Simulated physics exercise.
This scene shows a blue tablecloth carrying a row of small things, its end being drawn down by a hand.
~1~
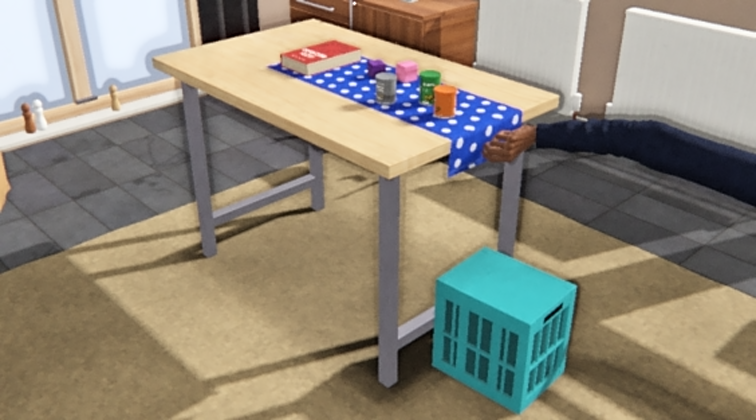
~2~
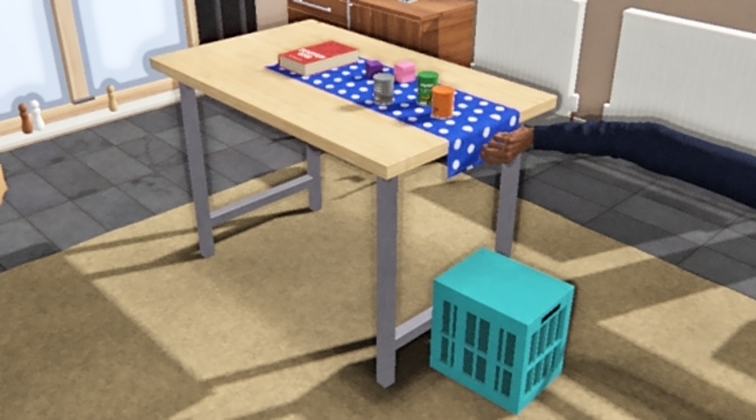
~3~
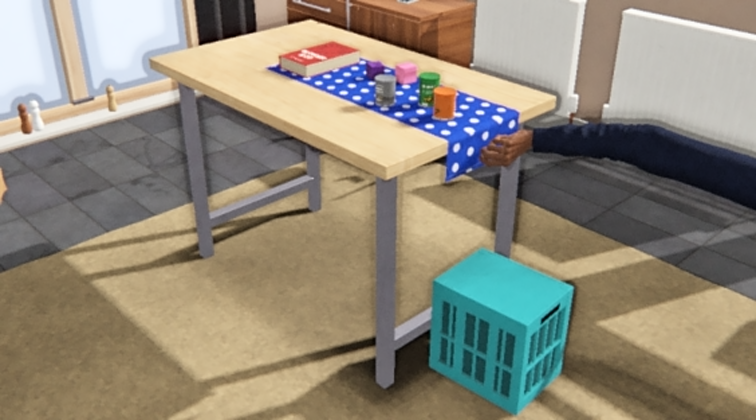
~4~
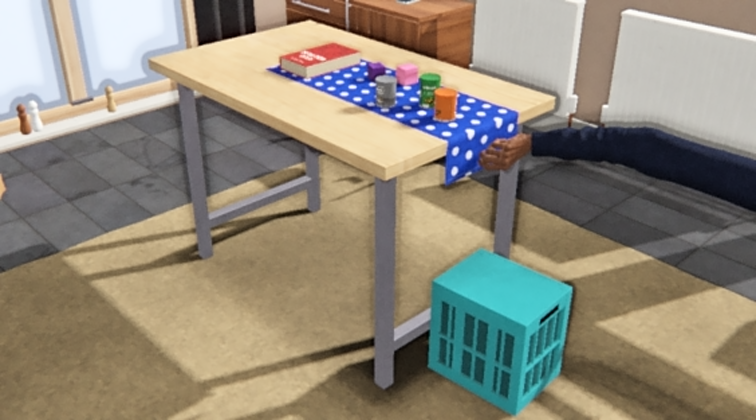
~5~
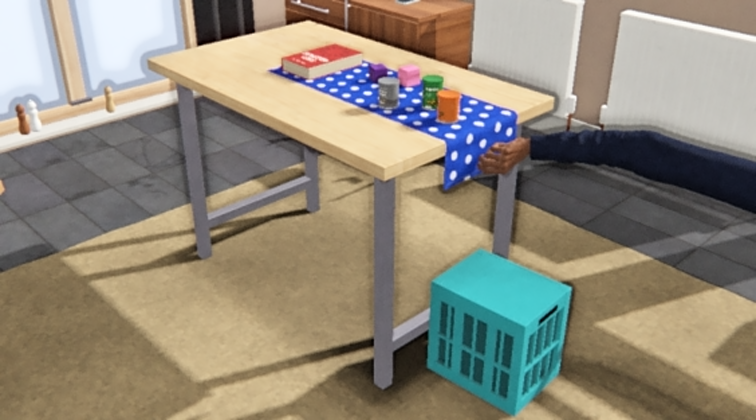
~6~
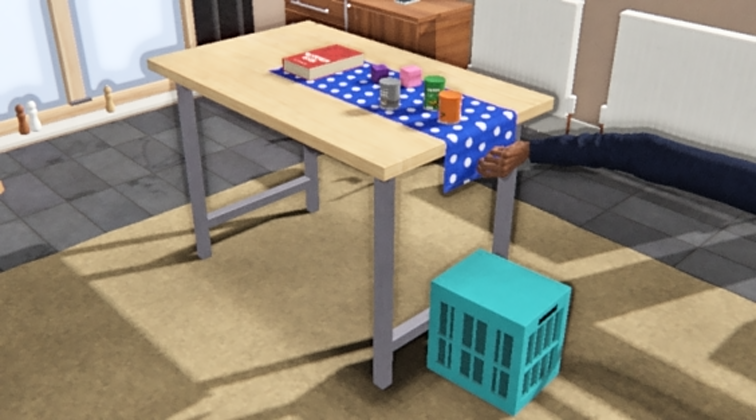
A hand at the right held the end of a blue spotted cloth on a table and slowly drew it down a little, and the small cans and cubes on it shifted slightly along with it.
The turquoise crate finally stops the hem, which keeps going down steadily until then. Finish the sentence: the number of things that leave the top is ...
It is three.
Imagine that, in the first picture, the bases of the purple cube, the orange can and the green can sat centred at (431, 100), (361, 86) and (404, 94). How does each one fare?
Purple cube dropped, orange can kept, green can dropped.
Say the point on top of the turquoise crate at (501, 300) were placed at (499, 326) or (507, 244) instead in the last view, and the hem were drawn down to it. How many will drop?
Then 4 and 1.
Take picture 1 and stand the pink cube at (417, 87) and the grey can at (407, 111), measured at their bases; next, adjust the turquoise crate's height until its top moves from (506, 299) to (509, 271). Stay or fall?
So the pink cube stays there, and the grey can leaves.
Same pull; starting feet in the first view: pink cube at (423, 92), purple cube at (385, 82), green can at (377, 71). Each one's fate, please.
Short version: Pink cube drops, purple cube stays, green can stays.
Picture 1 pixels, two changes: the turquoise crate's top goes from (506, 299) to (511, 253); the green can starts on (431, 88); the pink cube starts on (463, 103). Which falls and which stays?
Note: Green can kept on top; pink cube lost.
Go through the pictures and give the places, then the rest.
In the first picture, hem (448, 177); orange can (446, 89); green can (430, 73); grey can (386, 76); pink cube (407, 64); purple cube (377, 62); top of the crate (506, 299).
In the second picture, hem (447, 179); orange can (443, 89).
In the third picture, hem (446, 182); green can (430, 75).
In the fourth picture, hem (445, 185); grey can (386, 79); top of the crate (502, 300).
In the fifth picture, hem (444, 190); pink cube (409, 68).
In the sixth picture, hem (444, 192); orange can (451, 94); green can (435, 79); grey can (390, 81); pink cube (411, 68); purple cube (380, 67).
Soon after, hem near (477, 230); orange can gone.
Then, hem near (476, 262); orange can and green can gone.
At rest, hem on the crate; orange can, green can and grey can gone. It carries off three.
